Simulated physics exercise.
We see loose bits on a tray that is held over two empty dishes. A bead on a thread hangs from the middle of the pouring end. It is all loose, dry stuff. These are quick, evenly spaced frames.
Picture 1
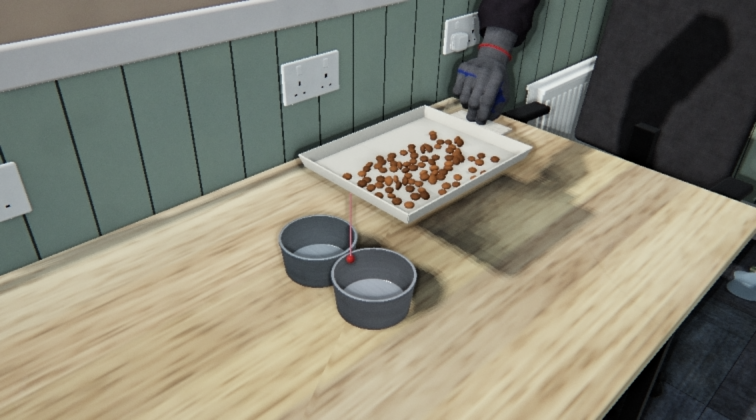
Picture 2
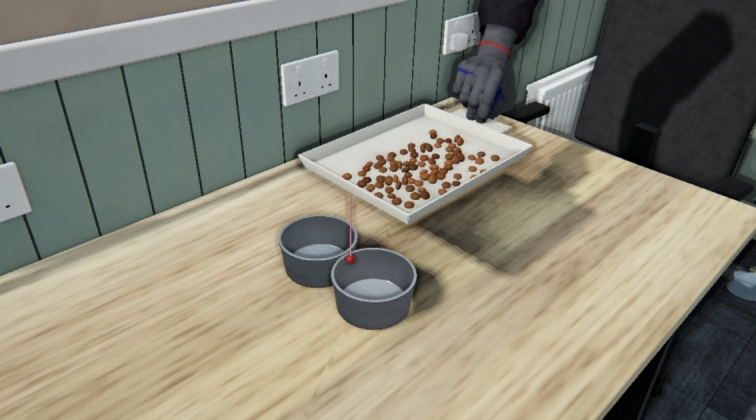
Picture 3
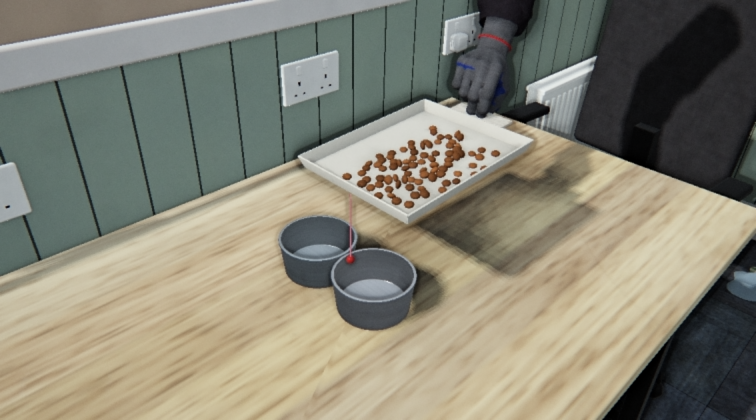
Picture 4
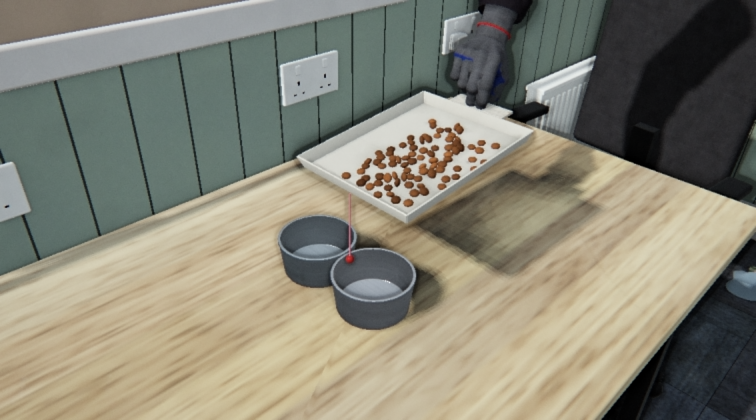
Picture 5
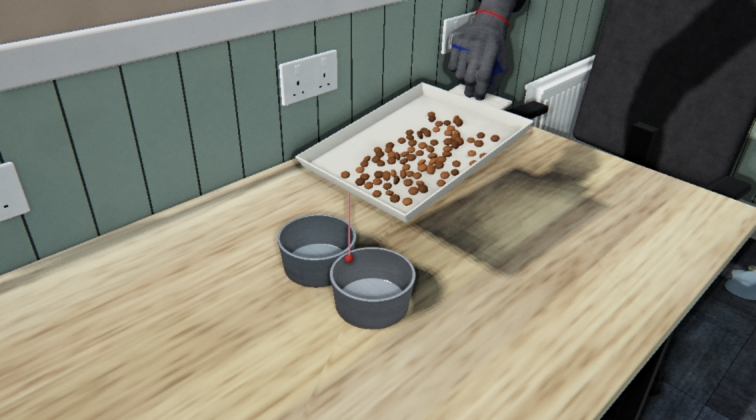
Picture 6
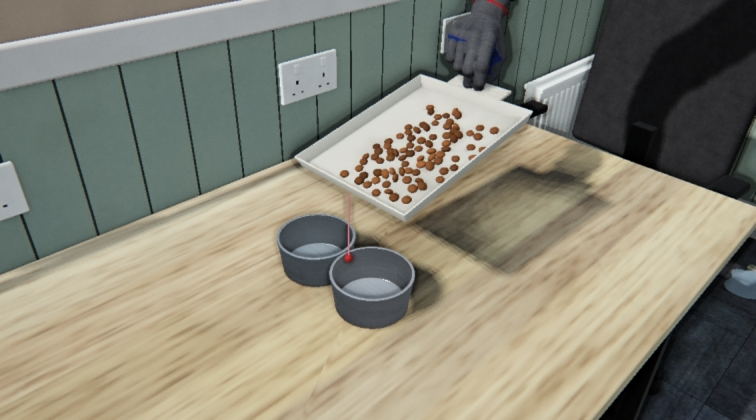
At first, a gloved hand holds a pale tray of brown kibble nearly level above a wooden counter, beside two empty grey dishes. The hand then gradually raises the far end, tilting the tray slightly toward the dishes, while the kibble barely shifts and stays on it.
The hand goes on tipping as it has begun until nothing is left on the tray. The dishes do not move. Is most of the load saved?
In the dishes lies less than half of it.
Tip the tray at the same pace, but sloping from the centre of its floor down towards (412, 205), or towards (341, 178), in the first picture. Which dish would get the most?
One: The right-hand dish. Two: The dish on the left.
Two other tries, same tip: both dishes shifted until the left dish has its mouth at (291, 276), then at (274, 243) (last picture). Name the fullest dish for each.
One: The left one. Two: The right-hand dish.
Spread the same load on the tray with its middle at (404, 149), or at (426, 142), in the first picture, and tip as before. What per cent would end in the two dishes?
The first gives 20 %, the second 20 %.
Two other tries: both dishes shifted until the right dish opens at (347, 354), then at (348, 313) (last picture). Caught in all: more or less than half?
At the first place under half, at the second more than half.
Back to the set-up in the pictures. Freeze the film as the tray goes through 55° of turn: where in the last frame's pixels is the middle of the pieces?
Close to (364, 173).
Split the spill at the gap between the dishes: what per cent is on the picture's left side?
It comes to 80 per cent or so.
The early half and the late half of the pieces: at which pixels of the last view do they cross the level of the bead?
At about (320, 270), then at (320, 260).
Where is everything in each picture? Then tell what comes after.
The first frame shows corners of the pouring end at (305, 155) and (408, 211), level; middle of the load at (413, 168), bits of dog kibble; left dish at (289, 264); right dish at (344, 305); bead on its thread at (351, 259).
The second frame shows corners of the pouring end at (305, 155) and (408, 211), level; middle of the load at (413, 167).
The third frame shows corners of the pouring end at (304, 156) and (408, 212), tipped barely, level across its low end; middle of the load at (413, 165).
The fourth frame shows corners of the pouring end at (303, 156) and (406, 211), tipped a little, level across its low end; middle of the load at (412, 161).
The fifth frame shows corners of the pouring end at (302, 156) and (405, 211), tipped a little, level across its low end; middle of the load at (411, 158).
The sixth frame shows corners of the pouring end at (301, 156) and (404, 210), tipped a little, level across its low end; middle of the load at (410, 154); left dish at (287, 263); right dish at (342, 304).
Soon after the last picture, tray tipped steeply; all on the tray.
A little later, tray tipped right over; about a third on the tray; a stray few in the left dish; about a third outside both; about a quarter in the air.
Later still, tray tipped past a quarter turn; a stray few in the right dish; a small part in the left dish; most outside both.
At rest, tray tipped past a quarter turn; a stray few in the right dish; a small part in the left dish; most outside both.
